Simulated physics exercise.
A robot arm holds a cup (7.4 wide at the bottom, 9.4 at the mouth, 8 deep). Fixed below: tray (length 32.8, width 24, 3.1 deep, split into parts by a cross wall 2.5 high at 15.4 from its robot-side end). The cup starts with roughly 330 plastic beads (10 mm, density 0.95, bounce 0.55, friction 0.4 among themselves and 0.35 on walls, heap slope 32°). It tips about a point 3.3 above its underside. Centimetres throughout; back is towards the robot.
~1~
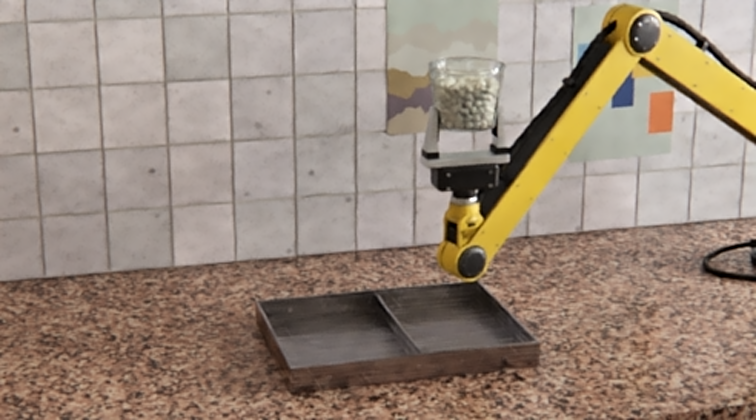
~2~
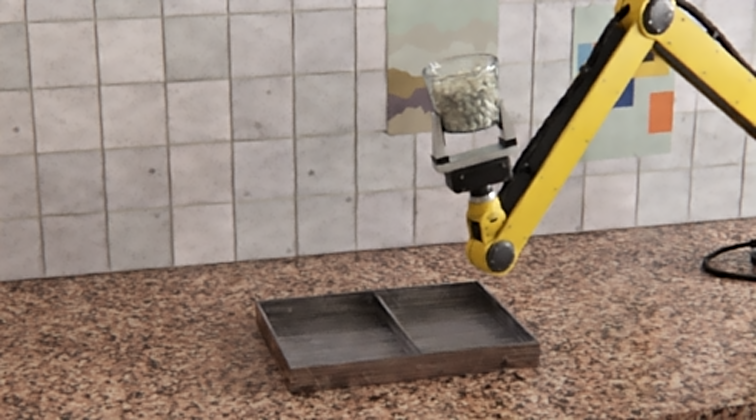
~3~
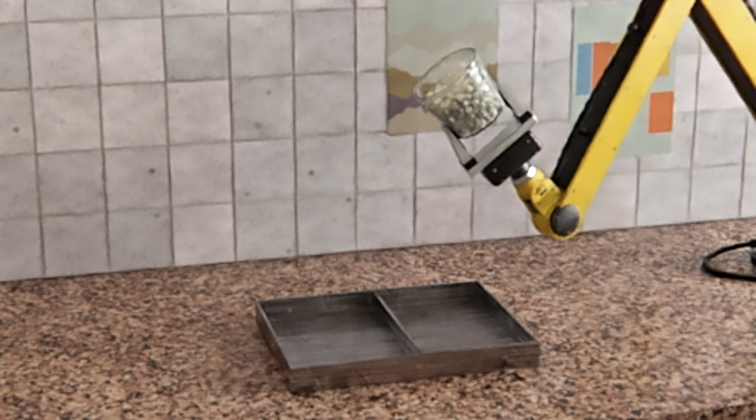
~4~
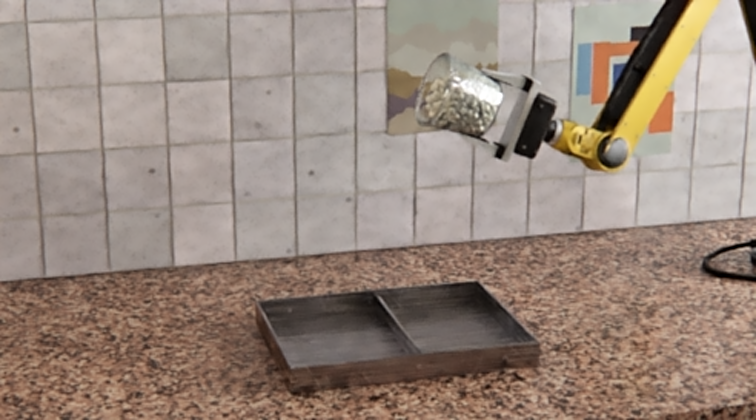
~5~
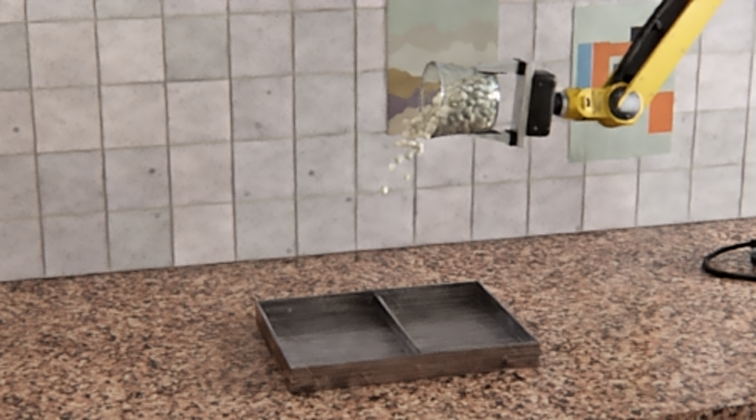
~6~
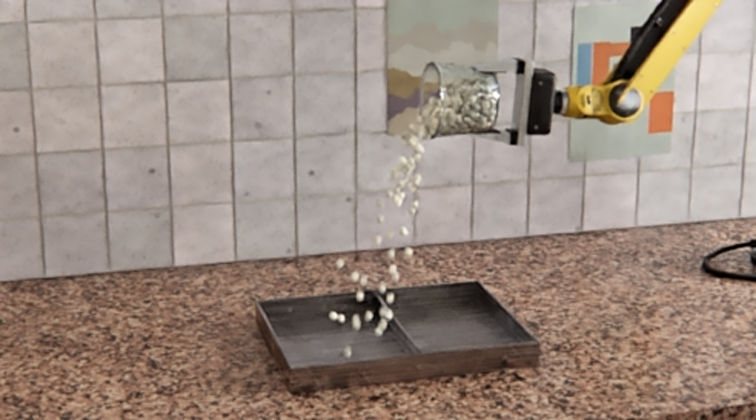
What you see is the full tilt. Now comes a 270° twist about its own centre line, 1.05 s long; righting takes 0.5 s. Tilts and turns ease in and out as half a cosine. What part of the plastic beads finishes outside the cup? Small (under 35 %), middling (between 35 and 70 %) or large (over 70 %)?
Outside the cup the share is large, over 70 %.
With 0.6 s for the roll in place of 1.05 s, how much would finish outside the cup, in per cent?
It would be near 70 per cent.
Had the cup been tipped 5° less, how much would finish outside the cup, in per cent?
In that case some 65 per cent.
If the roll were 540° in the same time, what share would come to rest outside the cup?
In that case some 85 per cent.
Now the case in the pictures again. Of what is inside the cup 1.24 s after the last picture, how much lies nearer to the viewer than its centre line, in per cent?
Roughly 65 per cent.
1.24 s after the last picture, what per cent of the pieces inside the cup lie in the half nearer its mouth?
Roughly 45 per cent.
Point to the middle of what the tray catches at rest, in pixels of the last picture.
Around (340, 347).
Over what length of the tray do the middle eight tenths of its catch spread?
About 18 cm.
Then, 0.62 s on, tipped 86°, highest piece 35 above the table; 137 in the cup, 136 in the far-side part, 15 in the robot-side part, 3 on the table or floor, 40 in flight or on a rim.
Then, 1.24 s on, tipped 59°, highest piece 33 above the table; 214 in the far-side part, 70 in the cup, 29 in the robot-side part, 7 on the table or floor, 11 in flight or on a rim.
Then, 1.75 s on, upright, highest piece 35 above the table; 224 in the far-side part, 69 in the cup, 29 in the robot-side part, 8 on the table or floor, 1 in flight or on a rim.
Then, 2.45 s on, upright, highest piece 35 above the table; 225 in the far-side part, 69 in the cup, 29 in the robot-side part, 8 on the table or floor.
In the end, 225 in the far-side part, 69 in the cup, 29 in the robot-side part, 8 on the table or floor. That is 79 % outside the cup.
